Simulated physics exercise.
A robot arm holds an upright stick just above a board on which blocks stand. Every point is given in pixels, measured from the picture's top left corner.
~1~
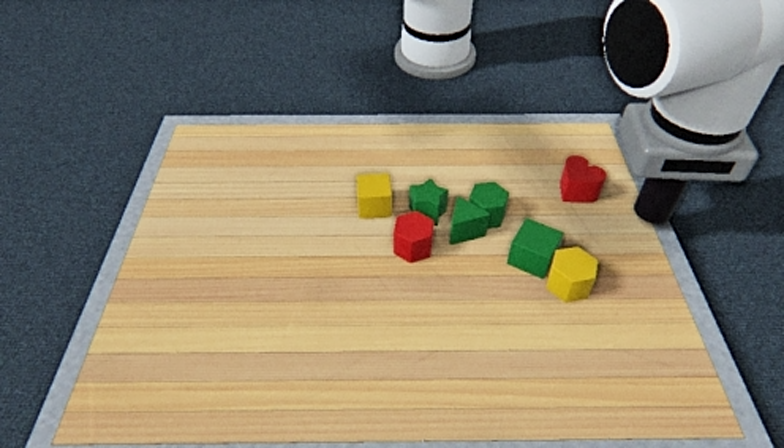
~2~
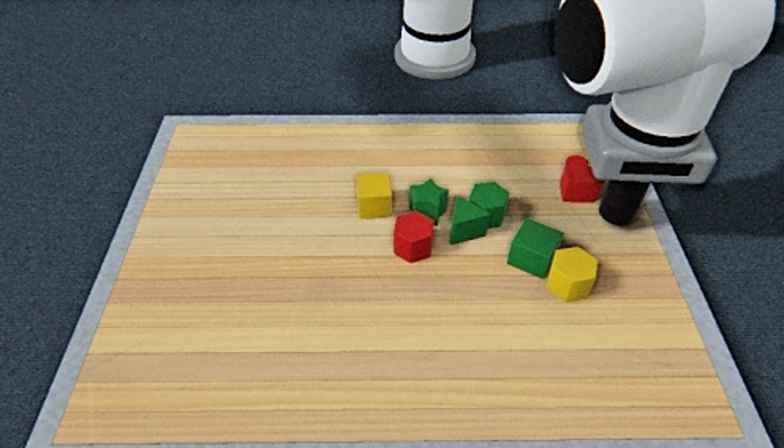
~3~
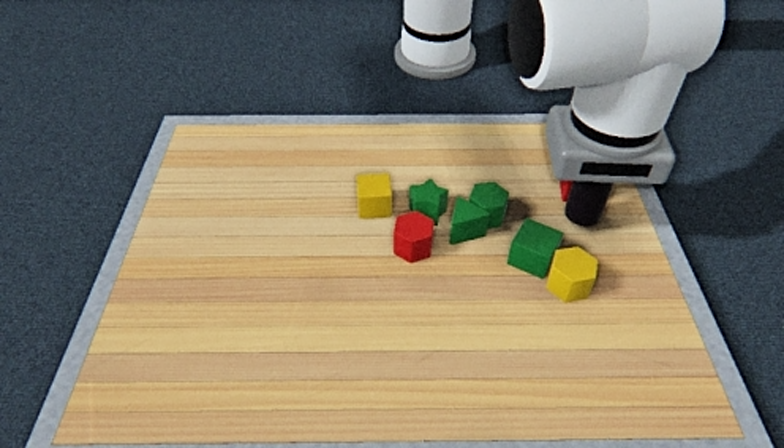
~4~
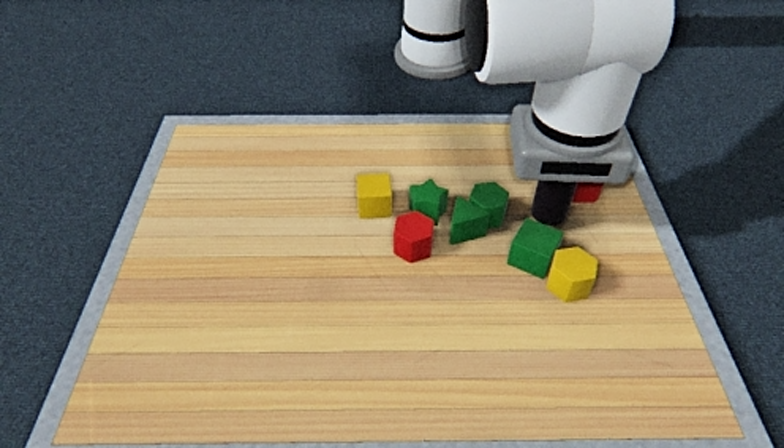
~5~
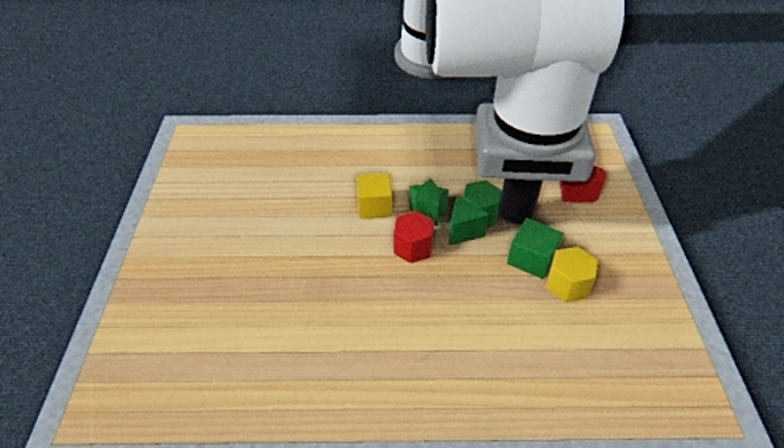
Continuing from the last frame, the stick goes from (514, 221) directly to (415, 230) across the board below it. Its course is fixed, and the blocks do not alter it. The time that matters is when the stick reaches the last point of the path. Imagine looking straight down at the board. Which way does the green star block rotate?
I'd predict that, seen from above, the green star block rotates counter-clockwise.
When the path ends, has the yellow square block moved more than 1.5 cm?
Going by the path, no.
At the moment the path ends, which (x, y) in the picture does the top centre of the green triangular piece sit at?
I'd expect the centre of its top face to be at (434, 232).
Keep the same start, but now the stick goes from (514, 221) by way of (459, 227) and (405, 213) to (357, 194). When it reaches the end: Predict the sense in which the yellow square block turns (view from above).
Looking down: Anticlockwise.
On the path given first. One third of the way, stick (482, 215); green star block (419, 188), turned 35° anticlockwise; green triangular piece (454, 214); green six-sided block (453, 187), turned 30° clockwise.
Two thirds of the way, stick (449, 218); yellow square block (369, 185); red six-sided block (403, 230), turned 20° clockwise; green star block (404, 185), turned 50° anticlockwise; green triangular piece (438, 225), turned 20° anticlockwise; green six-sided block (440, 179), turned 45° clockwise.
At the end, stick (415, 220); yellow square block (365, 183); red six-sided block (399, 234), turned 35° clockwise; green star block (402, 185), turned 40° anticlockwise; green triangular piece (434, 232), turned 35° anticlockwise; green six-sided block (439, 179), turned 50° clockwise; green square block not moved.
